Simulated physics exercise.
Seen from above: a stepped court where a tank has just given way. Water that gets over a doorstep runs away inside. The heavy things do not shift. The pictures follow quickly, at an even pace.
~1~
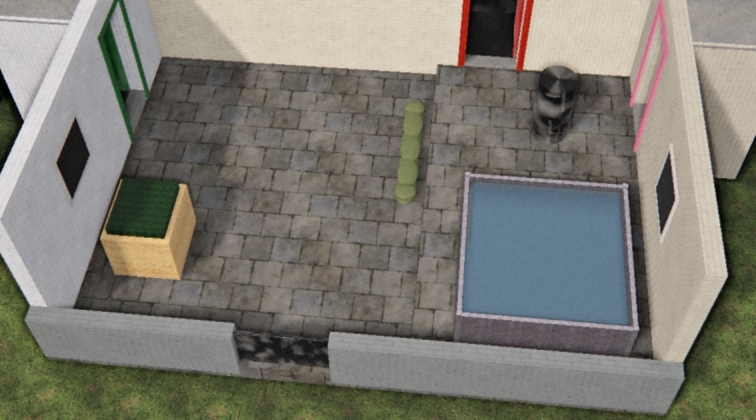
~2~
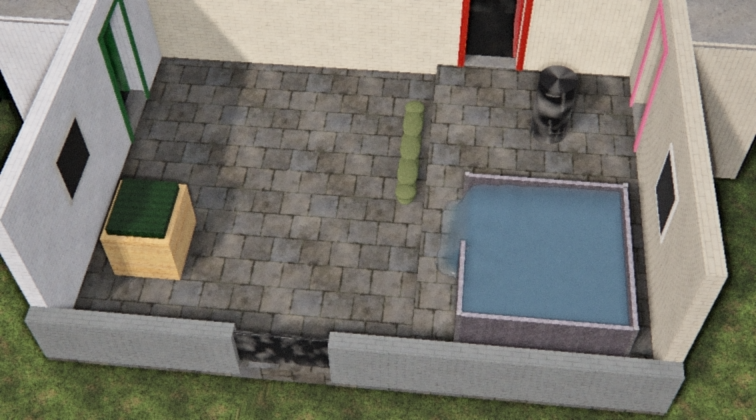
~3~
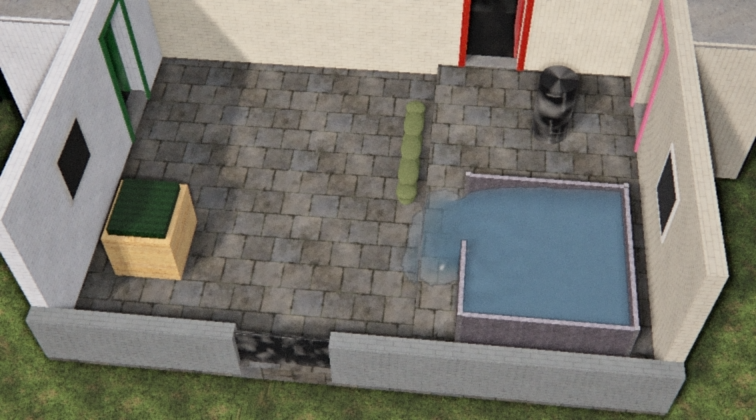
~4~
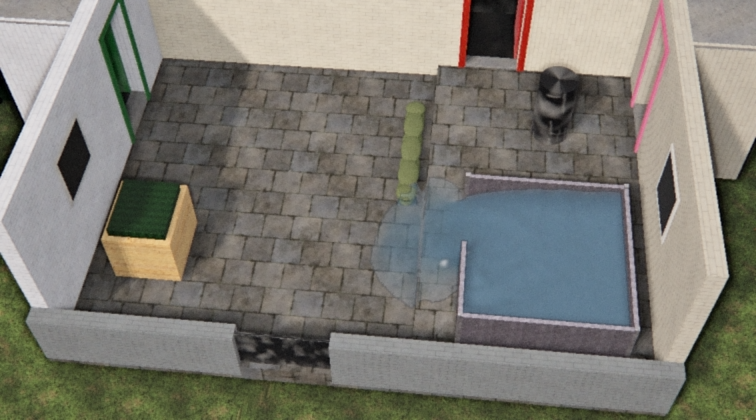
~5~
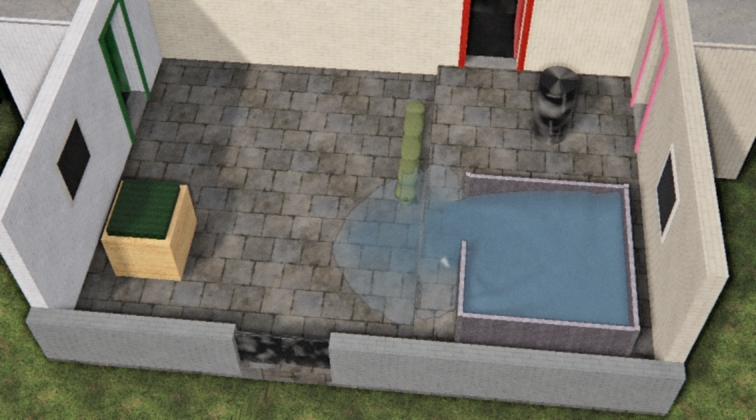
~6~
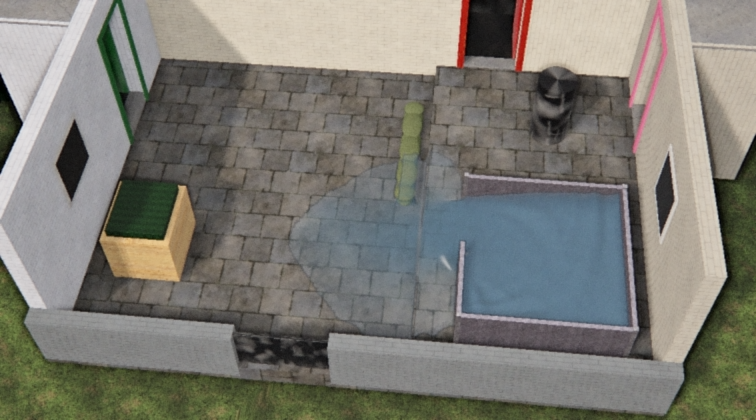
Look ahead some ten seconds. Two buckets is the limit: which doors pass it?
In the end: The pink door admits no more than that; the green door admits no more than that; the red door admits no more than that.
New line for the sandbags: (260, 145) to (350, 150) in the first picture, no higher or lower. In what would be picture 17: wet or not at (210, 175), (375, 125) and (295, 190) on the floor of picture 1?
As listed: Under water, flooded, under water.
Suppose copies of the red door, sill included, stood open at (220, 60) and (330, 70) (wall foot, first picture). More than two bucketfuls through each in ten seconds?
As listed: Lets more in, lets more in.
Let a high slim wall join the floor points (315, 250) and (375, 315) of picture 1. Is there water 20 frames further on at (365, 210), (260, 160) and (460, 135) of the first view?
In that order: Covered, wet, dry.
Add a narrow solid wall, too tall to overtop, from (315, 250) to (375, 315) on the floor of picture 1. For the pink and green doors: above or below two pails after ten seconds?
Then: The pink door stays under, the green door takes less.
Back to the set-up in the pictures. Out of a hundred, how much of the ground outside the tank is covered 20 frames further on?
About 60 per cent.
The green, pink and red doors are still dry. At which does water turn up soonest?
The green door.
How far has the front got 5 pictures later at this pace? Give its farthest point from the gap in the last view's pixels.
Roughly at (159, 194).
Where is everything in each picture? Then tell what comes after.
The first frame shows still water in the open tank at (546, 250).
In the second frame, water pours out at (465, 230) and has run to (448, 272).
In the third frame, the front is at (412, 275), out from the gap at (466, 230).
In the fourth frame, the front is at (377, 263), out from the gap at (466, 232).
In the fifth frame, the front is at (339, 253), out from the gap at (466, 232).
In the sixth frame, the front is at (296, 244), out from the gap at (464, 232).
A moment on, water covers 30 % of the floor; the pink door not reached, the green door not reached, the red door not reached.
Next, water covers 50 % of the floor; the pink door not reached, the green door not reached, the red door not reached.
Then, water covers 60 % of the floor; the pink door not reached, the green door wet at the sill, nothing in, the red door not reached.
Later, water covers 65 % of the floor; the pink door not reached, the green door wet at the sill, nothing in, the red door not reached.
In the end, water covers 70 % of the floor; the pink door not reached, the green door wet at the sill, nothing in, the red door not reached.
